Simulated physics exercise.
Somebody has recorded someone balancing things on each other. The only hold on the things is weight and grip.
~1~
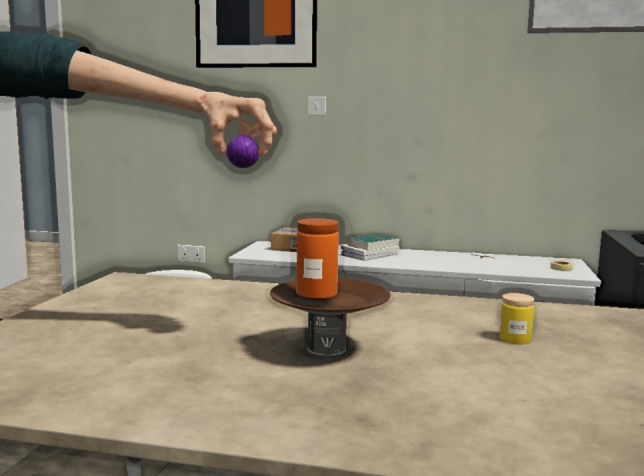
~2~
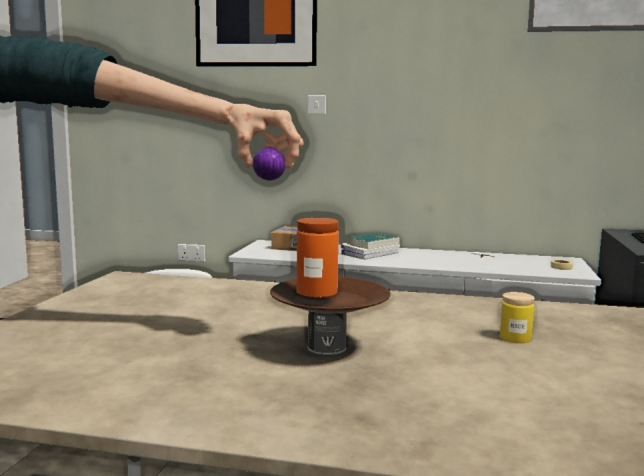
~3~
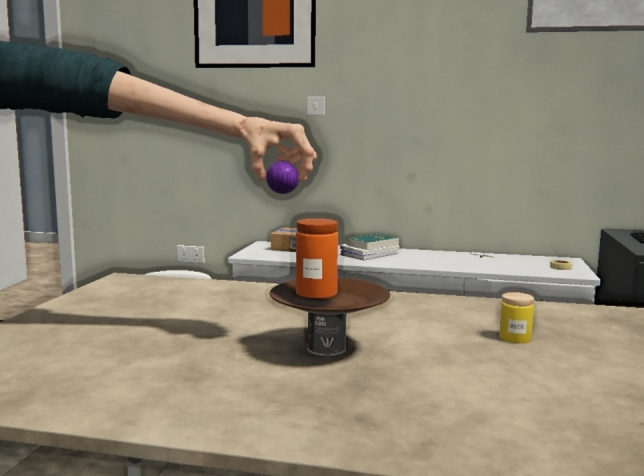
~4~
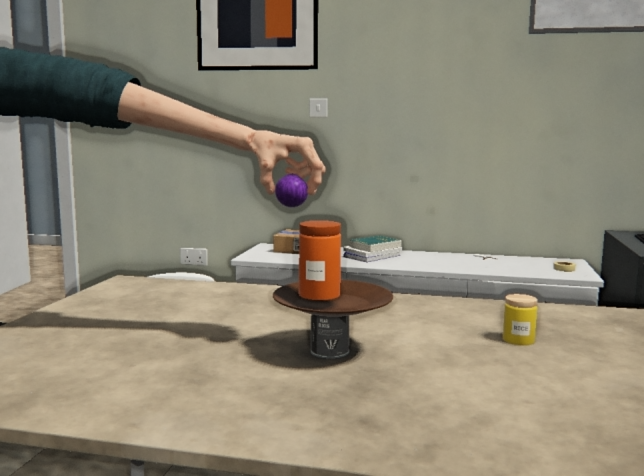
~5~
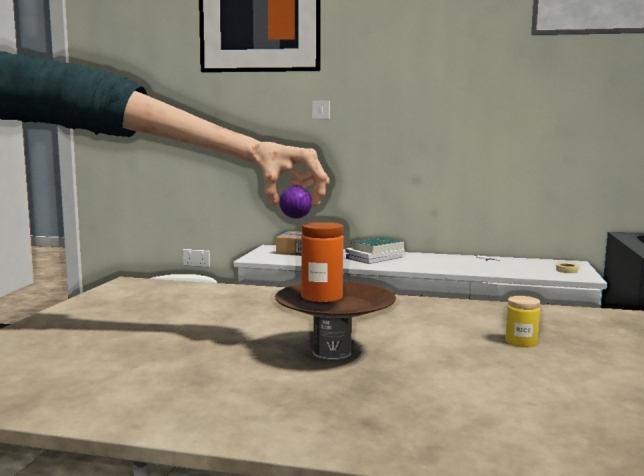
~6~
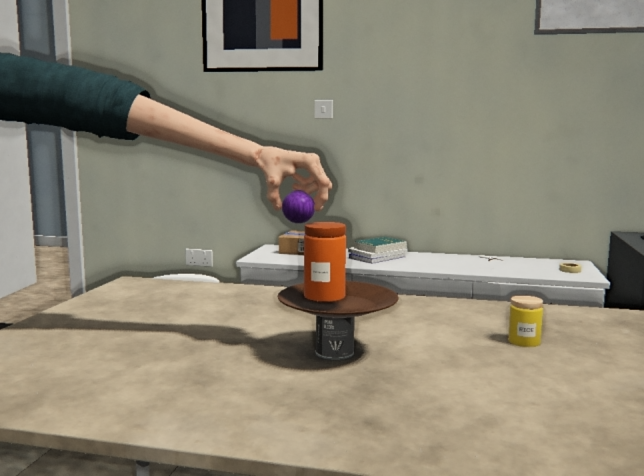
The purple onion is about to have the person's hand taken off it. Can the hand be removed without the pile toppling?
No. The pile does not stay together.
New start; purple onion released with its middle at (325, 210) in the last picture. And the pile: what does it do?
Outcome: The pile is still standing.
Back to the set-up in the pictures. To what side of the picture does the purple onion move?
Off leftwards in the picture.
Then, 0.30 s later than the last frame, purple onion now fallen.
Then, 0.40 s later than the last frame, things are still on the move.
Then, 0.60 s later than the last frame, as before.
Then, 0.80 s later than the last frame, nothing new.
When it is over, fallen, purple onion; the other 4 as before. End places, in pixels of the last picture, purple onion near (208, 333). The pile gives way.
